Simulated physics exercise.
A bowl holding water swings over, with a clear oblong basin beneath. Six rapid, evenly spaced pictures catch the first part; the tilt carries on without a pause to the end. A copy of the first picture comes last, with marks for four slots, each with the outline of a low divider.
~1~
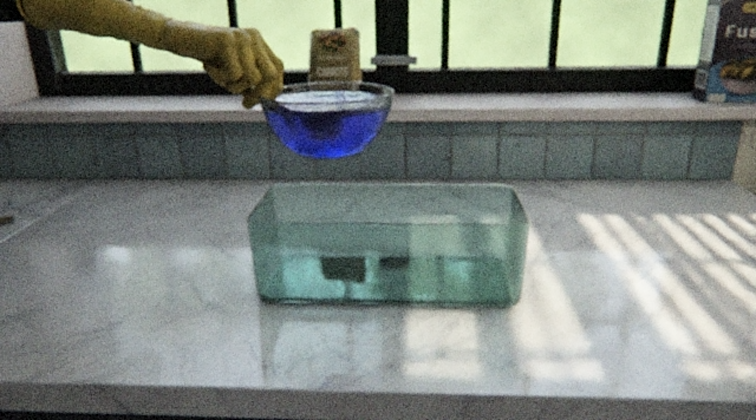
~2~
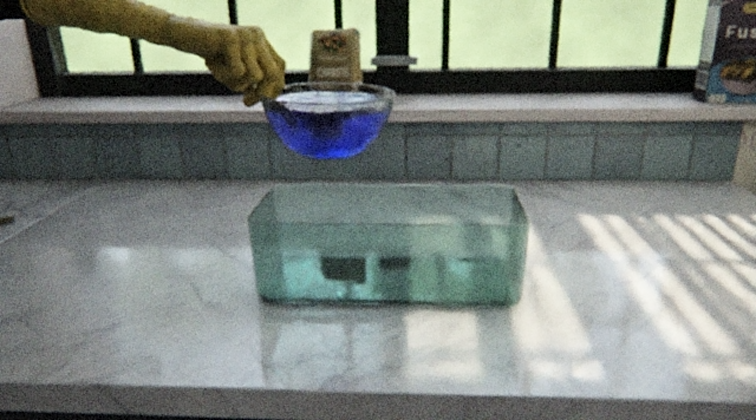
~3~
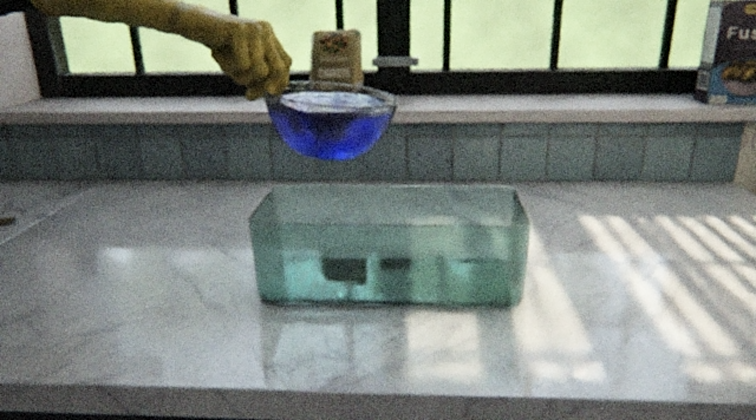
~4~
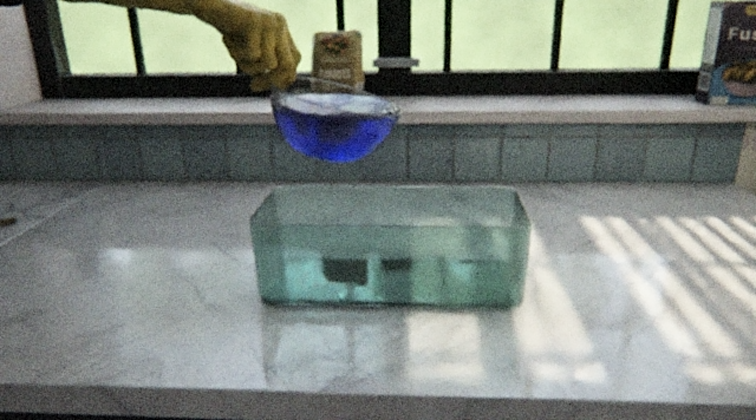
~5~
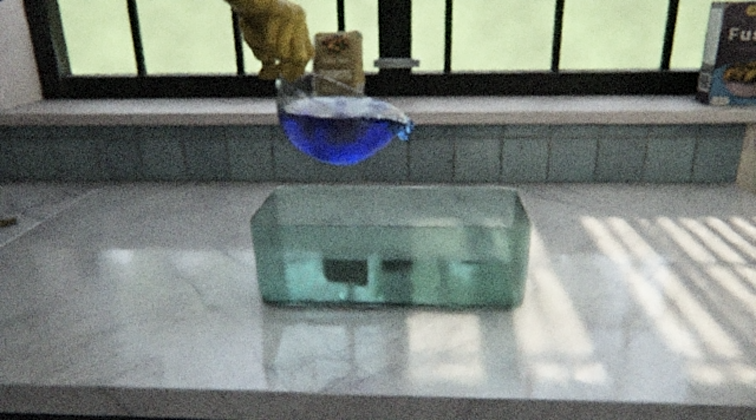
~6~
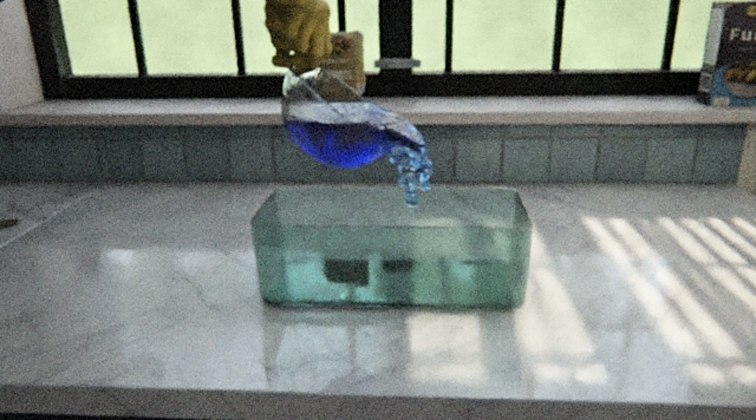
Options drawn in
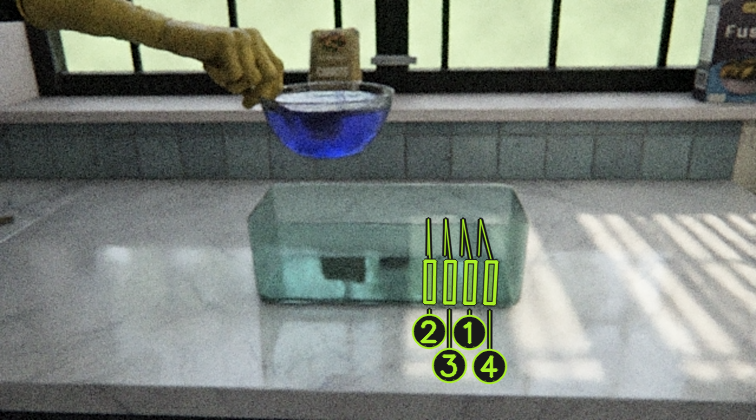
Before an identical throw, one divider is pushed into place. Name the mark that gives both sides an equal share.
2 beats the others.
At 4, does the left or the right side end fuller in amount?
The left side.
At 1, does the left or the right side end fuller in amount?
The left one.
On the marked copy, 1 at (469, 310); 2 at (429, 309); 3 at (449, 309); 4 at (489, 310).
With 1, about 94 % ends left of the wall and 3 % right of it; 3 % is lost outside.
With 2, about 46 % ends left of the wall and 52 % right of it.
With 3, about 72 % ends left of the wall and 23 % right of it; 5 % is lost outside.
With 4, about 94 % ends left of the wall and 5 % right of it.
